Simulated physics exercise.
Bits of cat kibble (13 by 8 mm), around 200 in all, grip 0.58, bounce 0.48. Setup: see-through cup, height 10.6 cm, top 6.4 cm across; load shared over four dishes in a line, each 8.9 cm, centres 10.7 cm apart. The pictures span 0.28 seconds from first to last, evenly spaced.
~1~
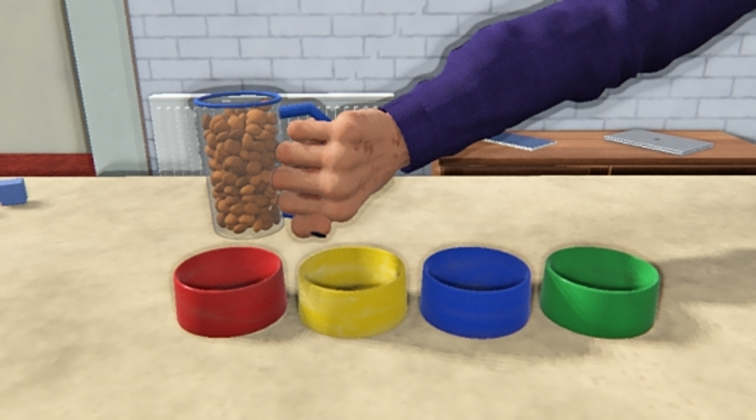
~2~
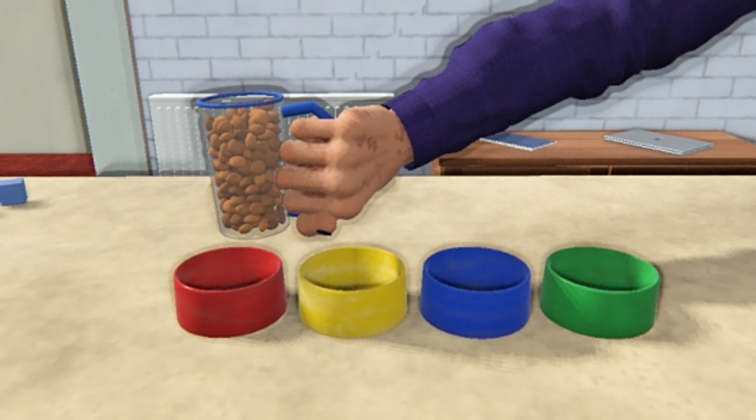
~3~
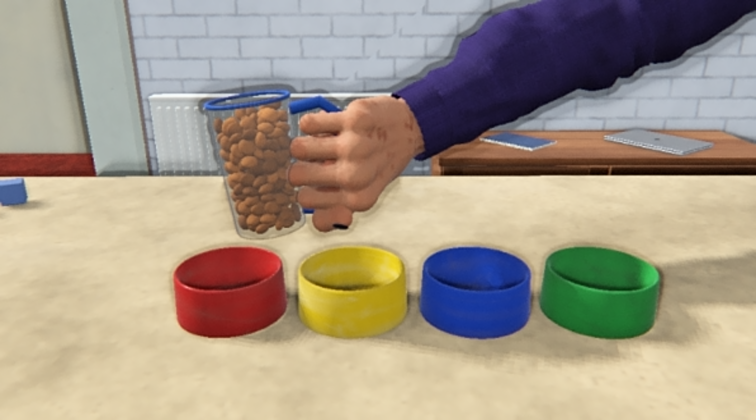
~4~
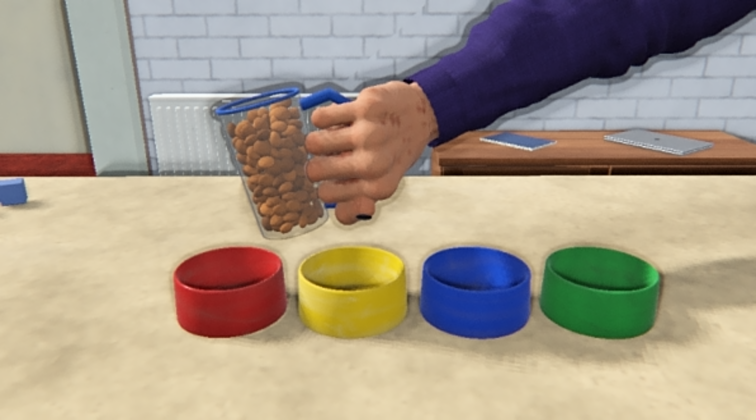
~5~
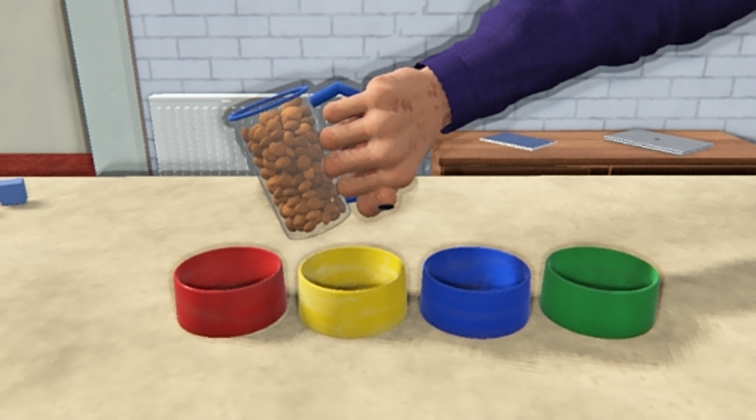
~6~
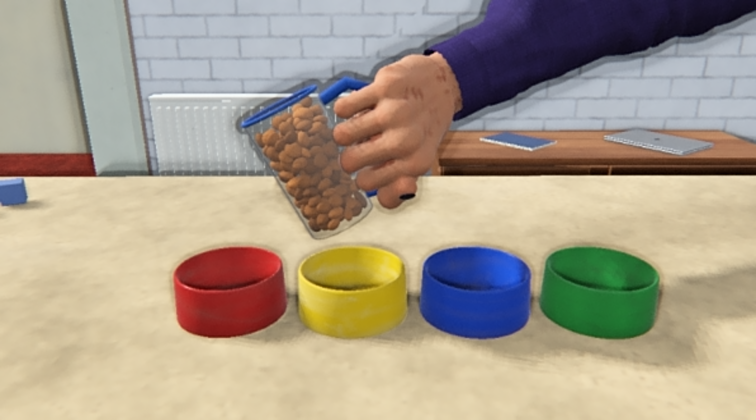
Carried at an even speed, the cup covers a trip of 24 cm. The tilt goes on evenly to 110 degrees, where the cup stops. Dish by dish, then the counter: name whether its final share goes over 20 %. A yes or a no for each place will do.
Red - no; blue - yes; green - no; yellow - no; counter - no.
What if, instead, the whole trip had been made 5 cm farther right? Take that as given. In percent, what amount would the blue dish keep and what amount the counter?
Then I'd expect blue at 70 and the counter at 10.
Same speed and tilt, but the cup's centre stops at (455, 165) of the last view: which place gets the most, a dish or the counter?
Most of it ends up at yellow.
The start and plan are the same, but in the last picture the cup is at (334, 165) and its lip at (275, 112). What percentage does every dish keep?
Red 0, blue 80, green 0, yellow 0.
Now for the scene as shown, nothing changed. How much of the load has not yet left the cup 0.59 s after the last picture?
I reckon around 95 per cent.
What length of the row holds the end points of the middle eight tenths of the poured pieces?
It spans roughly 6 centimetres along the row.
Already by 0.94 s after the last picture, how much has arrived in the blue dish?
Close to 10 percent of the load.
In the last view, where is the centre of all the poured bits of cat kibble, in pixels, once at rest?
Resting centre estimate: Around (462, 289).
Then, 0.36 s after the last picture, tilt 68 degrees; cup holds 100 %.
Then, 0.59 s after the last picture, tilt 95 degrees; cup holds 95 %, yellow 5 %.
Then, 0.94 s after the last picture, tilt 110 degrees; cup holds 80 %, blue 10 %, yellow 5 %.
In the end, red 0 %, blue 75 %, green 0 %, yellow 5 %, counter 5 %, cup 15 %.
